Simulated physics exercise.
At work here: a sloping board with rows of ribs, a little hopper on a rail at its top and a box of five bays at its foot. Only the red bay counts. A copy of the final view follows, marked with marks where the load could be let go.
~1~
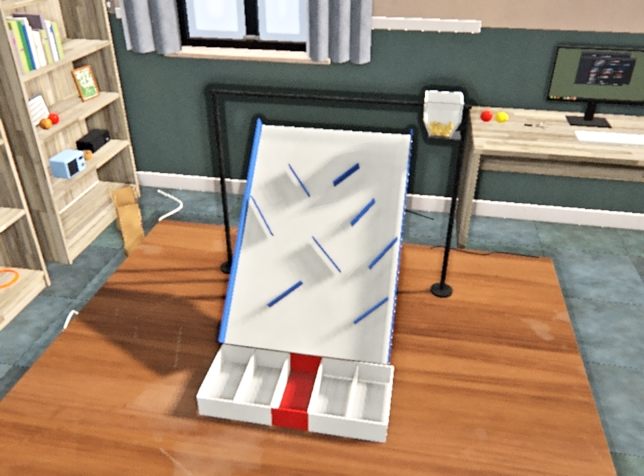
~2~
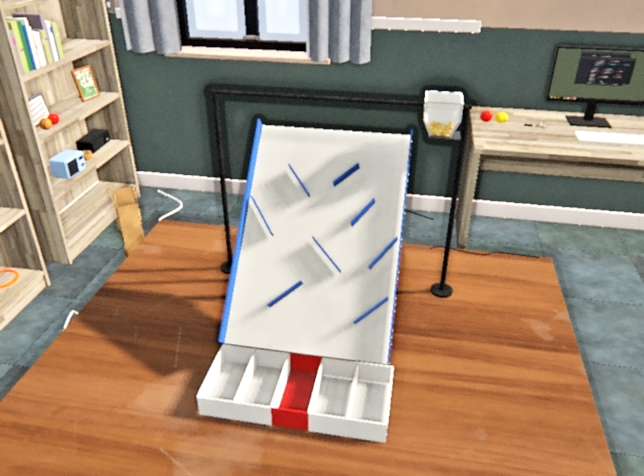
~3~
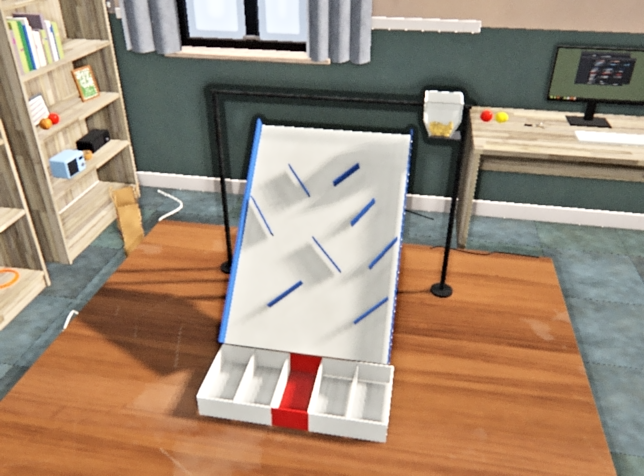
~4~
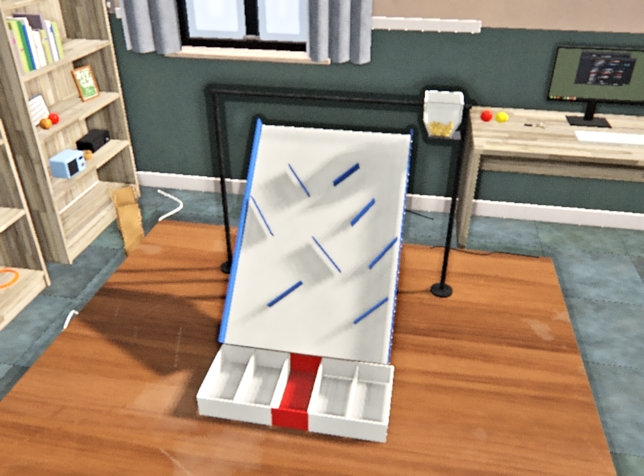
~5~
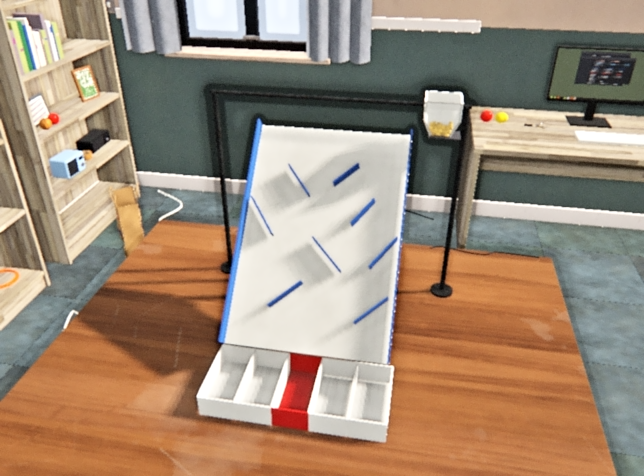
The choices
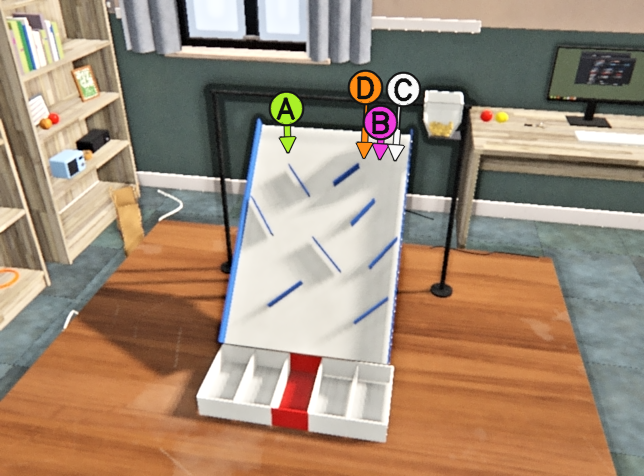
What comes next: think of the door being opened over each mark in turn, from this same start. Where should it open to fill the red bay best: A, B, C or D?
C works best here.
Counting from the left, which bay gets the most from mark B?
It is the fourth one.
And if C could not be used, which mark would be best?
That would be B.
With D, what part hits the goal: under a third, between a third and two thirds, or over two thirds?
Mark D gives under a third.
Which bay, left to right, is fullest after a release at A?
It is the first one.
On the marked copy, mark A meets the board at (287, 146); mark B meets the board at (380, 153); mark C meets the board at (395, 154); mark D meets the board at (364, 152).
With A, about a tenth in the red bay, the larger part in other bays, just a few held on the board.
With B, roughly a quarter in the red bay, the larger part in other bays.
With C, roughly half in the red bay, roughly a third in other bays, about a tenth held on the board, about a tenth outside the box.
With D, about a tenth in the red bay, the larger part in other bays.
